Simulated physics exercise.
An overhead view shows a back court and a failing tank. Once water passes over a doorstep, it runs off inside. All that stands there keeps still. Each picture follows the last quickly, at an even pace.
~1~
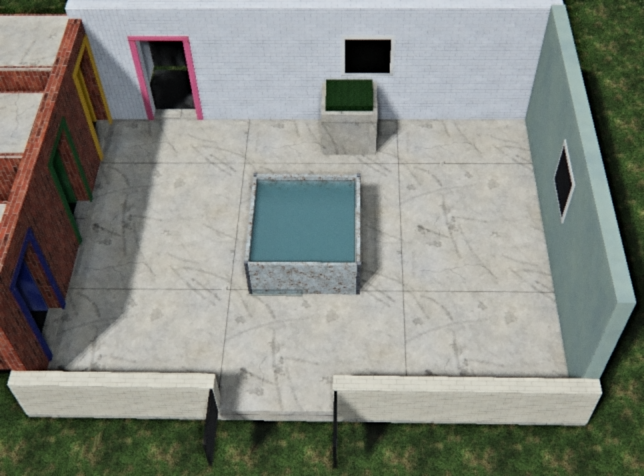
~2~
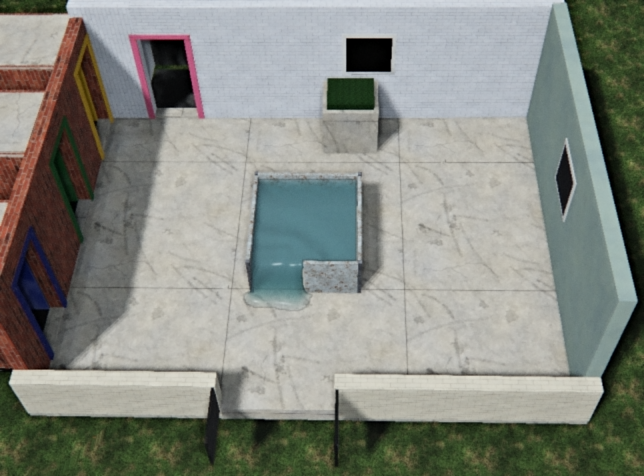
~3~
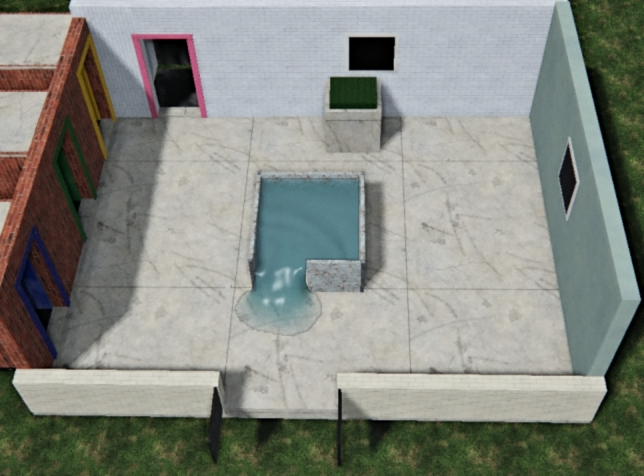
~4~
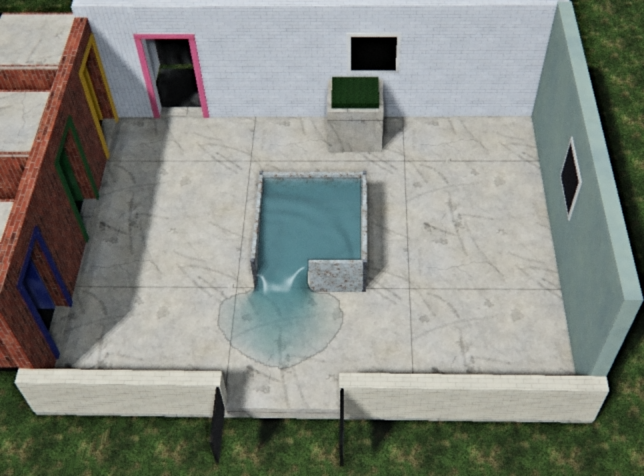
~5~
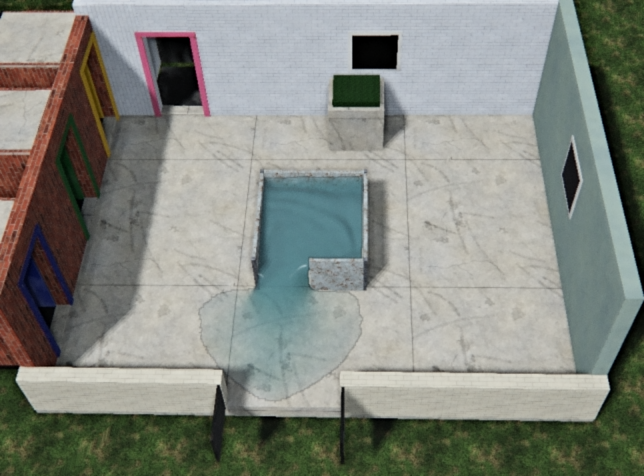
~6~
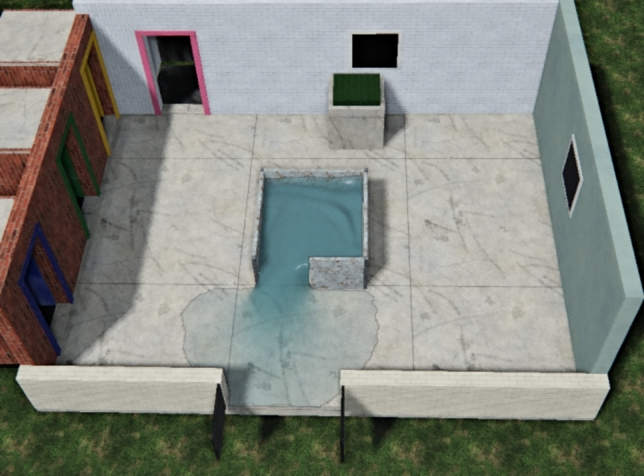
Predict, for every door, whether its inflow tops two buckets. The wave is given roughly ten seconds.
Green door: Does not top two buckets; yellow door: Does not top two buckets; pink door: Does not top two buckets; blue door: Tops two buckets.
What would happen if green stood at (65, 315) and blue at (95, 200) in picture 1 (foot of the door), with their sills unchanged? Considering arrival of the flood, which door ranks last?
Going by the pictures, it's the pink-painted one.
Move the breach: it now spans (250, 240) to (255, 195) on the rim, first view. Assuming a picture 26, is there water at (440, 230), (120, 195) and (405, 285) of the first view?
Spot one ends up untouched by the spill, spot two deluged, spot three untouched by the spill.
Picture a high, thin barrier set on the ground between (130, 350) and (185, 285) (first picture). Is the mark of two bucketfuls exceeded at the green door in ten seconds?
The green door falls short.
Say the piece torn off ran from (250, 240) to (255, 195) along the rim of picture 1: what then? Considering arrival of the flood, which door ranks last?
Last: The pink one.
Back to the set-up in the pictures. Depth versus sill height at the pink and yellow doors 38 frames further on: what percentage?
Roughly 80 and 20 %.
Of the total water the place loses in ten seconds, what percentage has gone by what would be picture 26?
Roughly 55 percent of it.
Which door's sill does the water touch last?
Last comes the one in pink.
A moment on, water covers 15 % of the floor; the green door not reached, the yellow door not reached, the pink door not reached, the blue door not reached.
Next, water covers 20 % of the floor; the green door not reached, the yellow door not reached, the pink door not reached, the blue door wet at the sill, nothing in.
Then, water covers 30 % of the floor; the green door wet at the sill, nothing in, the yellow door not reached, the pink door not reached, the blue door over two buckets in.
Later, water covers 45 % of the floor; the green door wet at the sill, nothing in, the yellow door wet at the sill, nothing in, the pink door wet at the sill, nothing in, the blue door far over two buckets in.
In the end, water covers 55 % of the floor; the green door wet at the sill, nothing in, the yellow door wet at the sill, nothing in, the pink door under two buckets in, the blue door far over two buckets in.
